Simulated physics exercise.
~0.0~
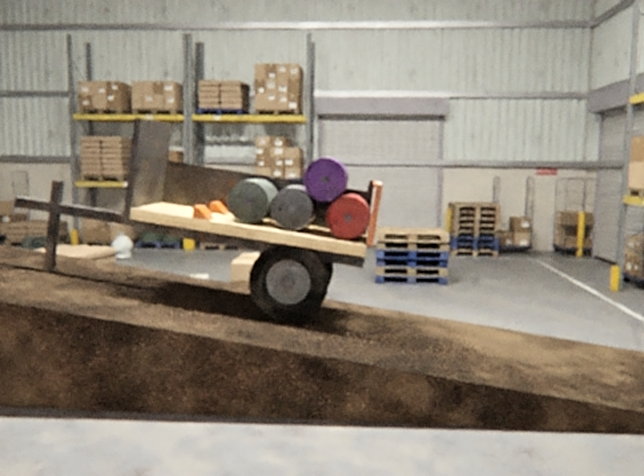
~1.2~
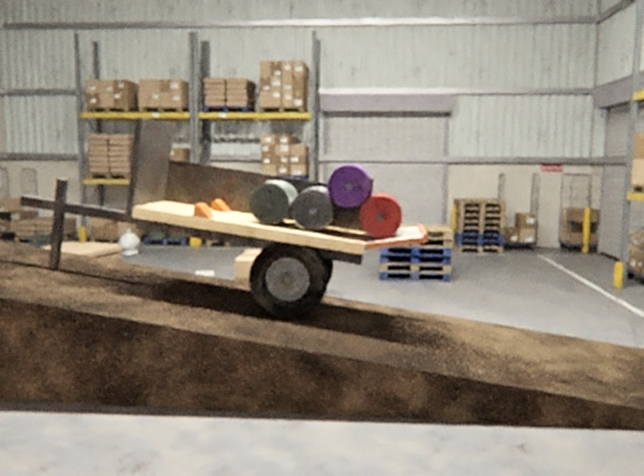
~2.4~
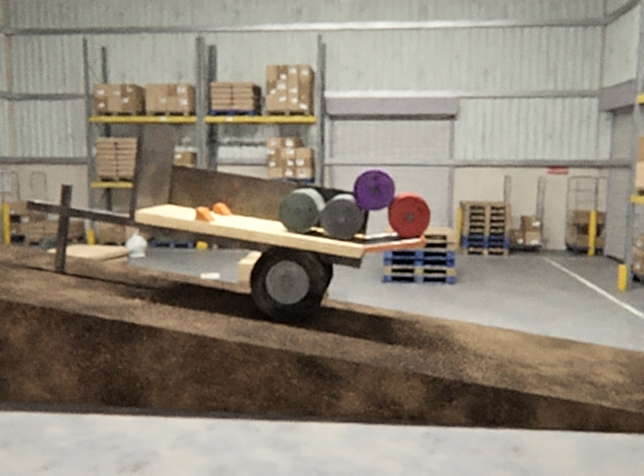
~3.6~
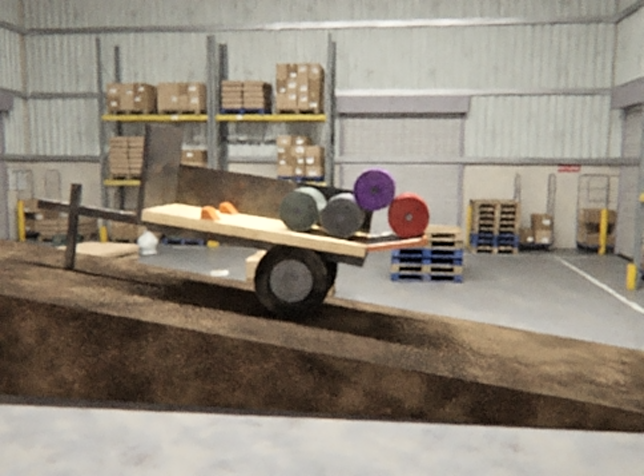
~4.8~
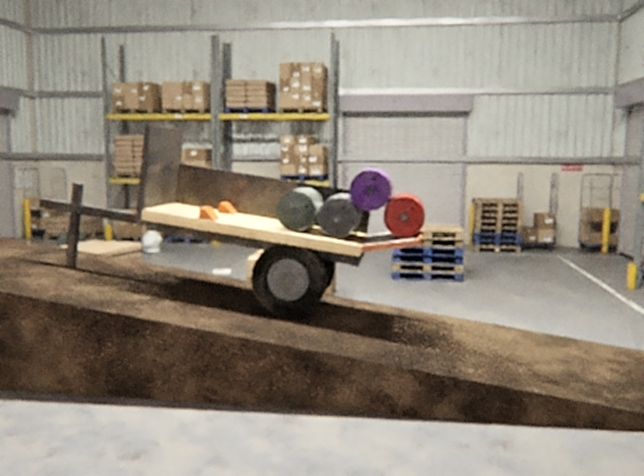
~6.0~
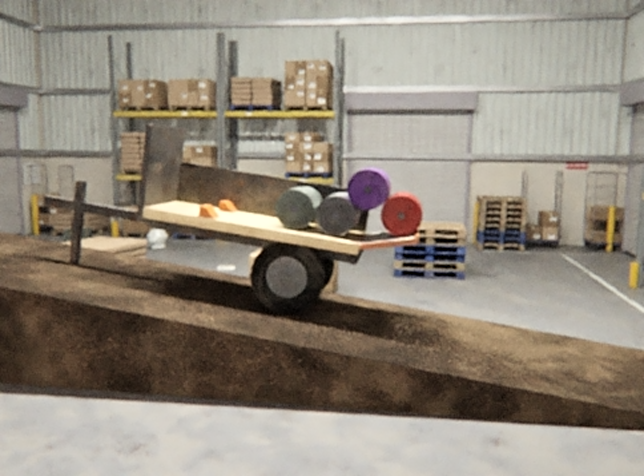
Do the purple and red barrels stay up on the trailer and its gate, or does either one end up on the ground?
Both stay up. The purple barrel rests on top of the others and the red one sits on the lowered gate.
